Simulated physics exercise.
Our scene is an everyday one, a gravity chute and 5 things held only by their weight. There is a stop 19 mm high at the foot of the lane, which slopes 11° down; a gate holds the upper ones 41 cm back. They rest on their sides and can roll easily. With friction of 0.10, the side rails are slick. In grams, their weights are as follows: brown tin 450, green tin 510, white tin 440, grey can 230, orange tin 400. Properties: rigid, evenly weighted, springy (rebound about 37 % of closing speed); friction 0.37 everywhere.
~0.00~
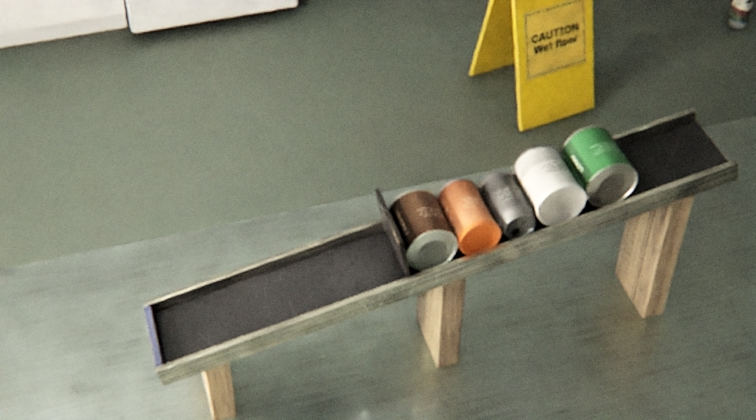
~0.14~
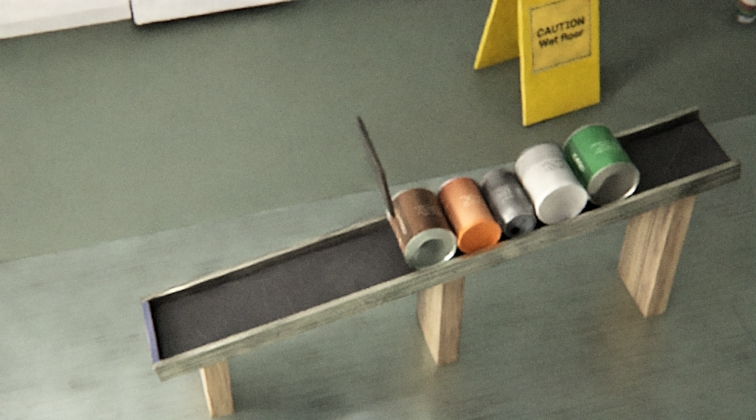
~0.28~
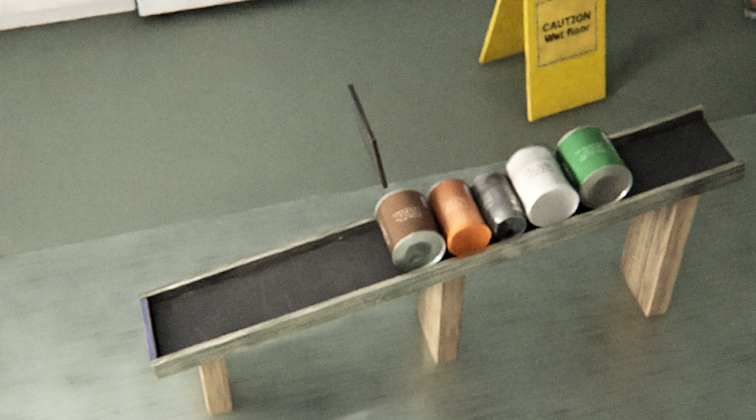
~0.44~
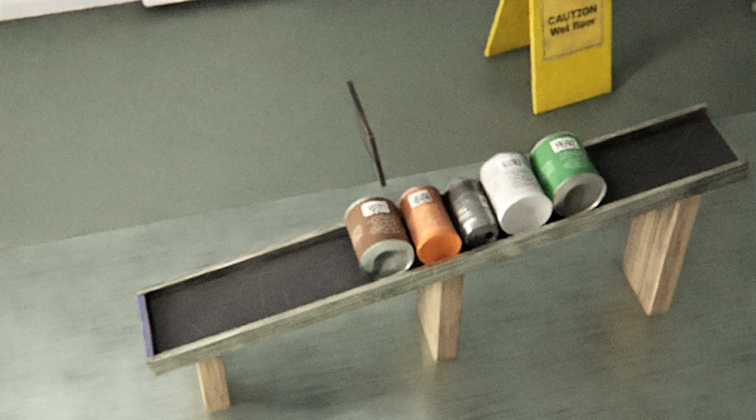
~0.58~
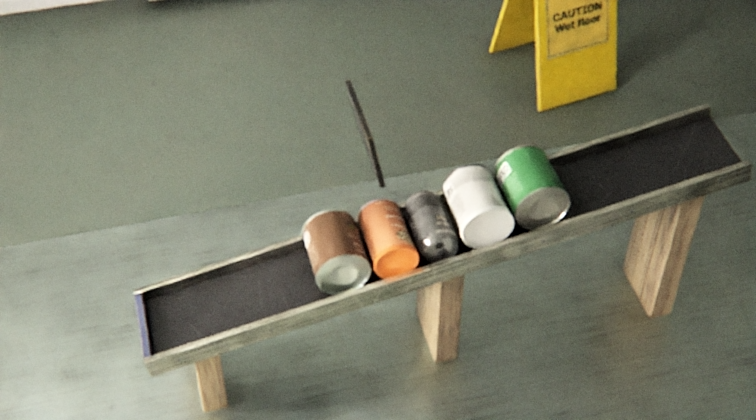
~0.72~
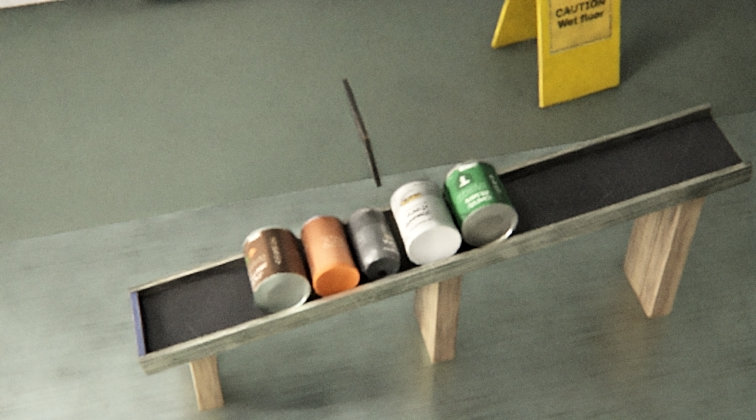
A long, narrow wooden lane with a dark bed slopes down to the left on wooden legs, seen from above on a grey-green floor, with a yellow caution sign behind it. Brown, orange, dark grey, white and green cans lie on their sides in a row, left to right, behind a thin gate. The gate swings up, and the cans roll together leftward down the lane, gathering speed, while the view drifts slightly.
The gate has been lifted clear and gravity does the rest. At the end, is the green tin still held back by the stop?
Yes, it is held back.
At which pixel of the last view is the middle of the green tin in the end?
It stops at about (255, 275).
After 0.92 s, green tin near (382, 234).
After 1.22 s, brown tin and orange tin now over the stop; green tin near (268, 272).
At rest (1.7 s), over the stop, brown tin and orange tin; the other 3 in the lane. In the last view, green tin near (255, 275).
